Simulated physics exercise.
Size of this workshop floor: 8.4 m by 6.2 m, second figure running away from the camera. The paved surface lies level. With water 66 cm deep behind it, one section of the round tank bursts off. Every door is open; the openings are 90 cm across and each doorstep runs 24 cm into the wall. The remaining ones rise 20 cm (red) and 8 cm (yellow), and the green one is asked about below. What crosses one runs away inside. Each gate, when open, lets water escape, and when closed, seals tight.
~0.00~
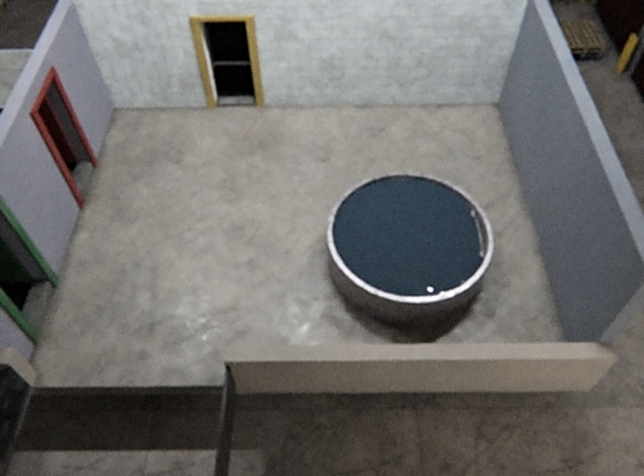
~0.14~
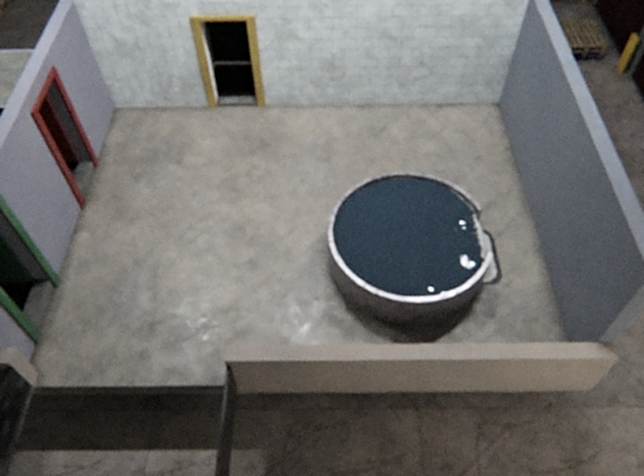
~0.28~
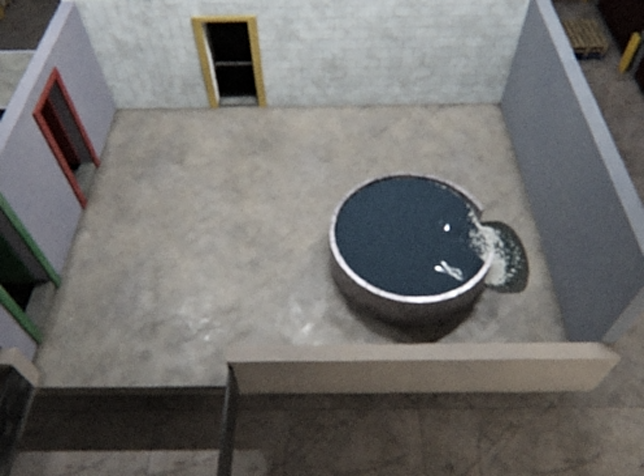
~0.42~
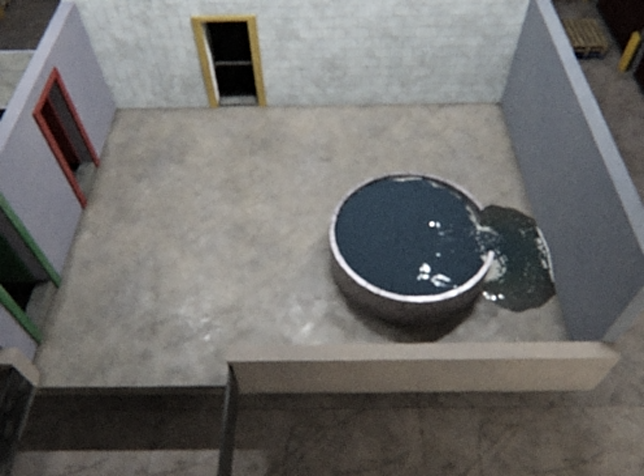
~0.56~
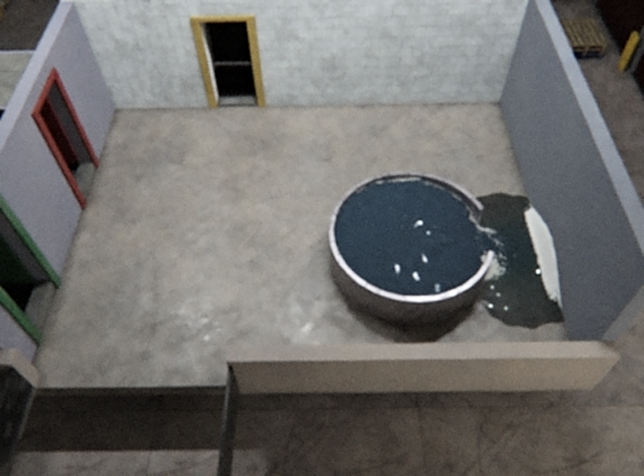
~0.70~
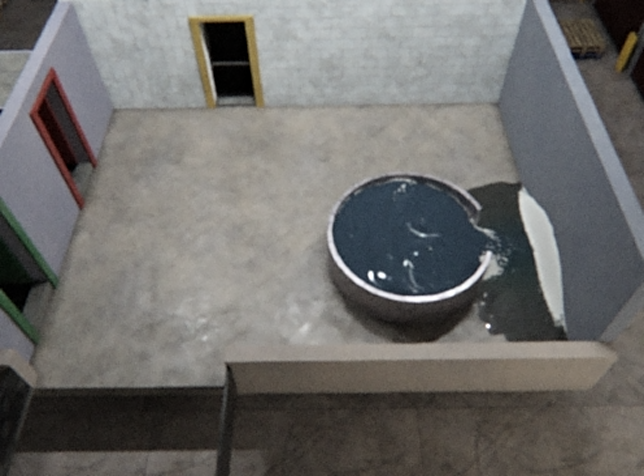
Dark water pours through a gap that opens in the right side of a round tank on a grey workshop floor, spreads to the right-hand wall and widens along its base, while the floor by the red and green doors stays dry.
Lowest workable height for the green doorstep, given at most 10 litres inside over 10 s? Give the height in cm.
Roughly 8.5 cm.
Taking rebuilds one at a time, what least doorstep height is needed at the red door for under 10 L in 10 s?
At the red door it takes roughly 8.5 centimetres.
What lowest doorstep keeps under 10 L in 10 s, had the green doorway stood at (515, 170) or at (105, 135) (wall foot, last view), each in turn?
7.0 and 7.0 cm.
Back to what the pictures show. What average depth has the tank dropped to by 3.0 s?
Mean depth: Approx. 38 cm.
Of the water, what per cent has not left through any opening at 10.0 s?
About 96 per cent.
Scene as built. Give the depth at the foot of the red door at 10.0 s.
10.0 cm.
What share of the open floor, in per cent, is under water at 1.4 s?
10 %.
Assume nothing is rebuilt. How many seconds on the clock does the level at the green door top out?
About 5.5 seconds.
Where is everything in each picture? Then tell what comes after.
Still water, 66 cm deep, in the round tank at (409, 234); the green door at (20, 277) is dry, in the first picture.
The front is at (497, 276), 0.3 m from the gap at (481, 249); 0.2 m2 of floor is wet, 66 cm left at the back, in the second picture.
The front is at (521, 250), 0.7 m from the gap at (483, 250); 0.8 m2 of floor is wet, 66 cm left at the back, in the third picture.
The gap is at (483, 250), the front 1.2 m out at (534, 225); the back of the round tank holds 66 cm, in the fourth picture.
The gap is at (482, 250), the front 1.4 m out at (527, 202); the back of the round tank holds 66 cm, in the fifth picture.
The front is at (520, 186), 1.7 m from the gap at (481, 249); 2.7 m2 of floor is wet, 66 cm left at the back; 7.3 m in a straight line remain to the green door at (20, 278), in the sixth picture.
After 1.4 s water covers 10 % of the floor, deepest (50 cm) near (536, 252); it has not reached the green door.
After 3.0 s water covers 30 % of the floor, deepest (34 cm) near (566, 356); it has not reached the green door.
After 10.0 s water covers 100 % of the floor, deepest (14 cm) near (539, 260); 6 cm at the green door, 0 litres in over its 25 cm doorstep.
At the green door as built, the water arrived by 5.0 s and peaked near 13 cm at 5.6 s.
Run again over the same 10 s with other heights there, 20 litres in over 7.5 cm, 3 litres over 10.5 cm. The limit of 10 litres is kept from about 8.5 cm up.
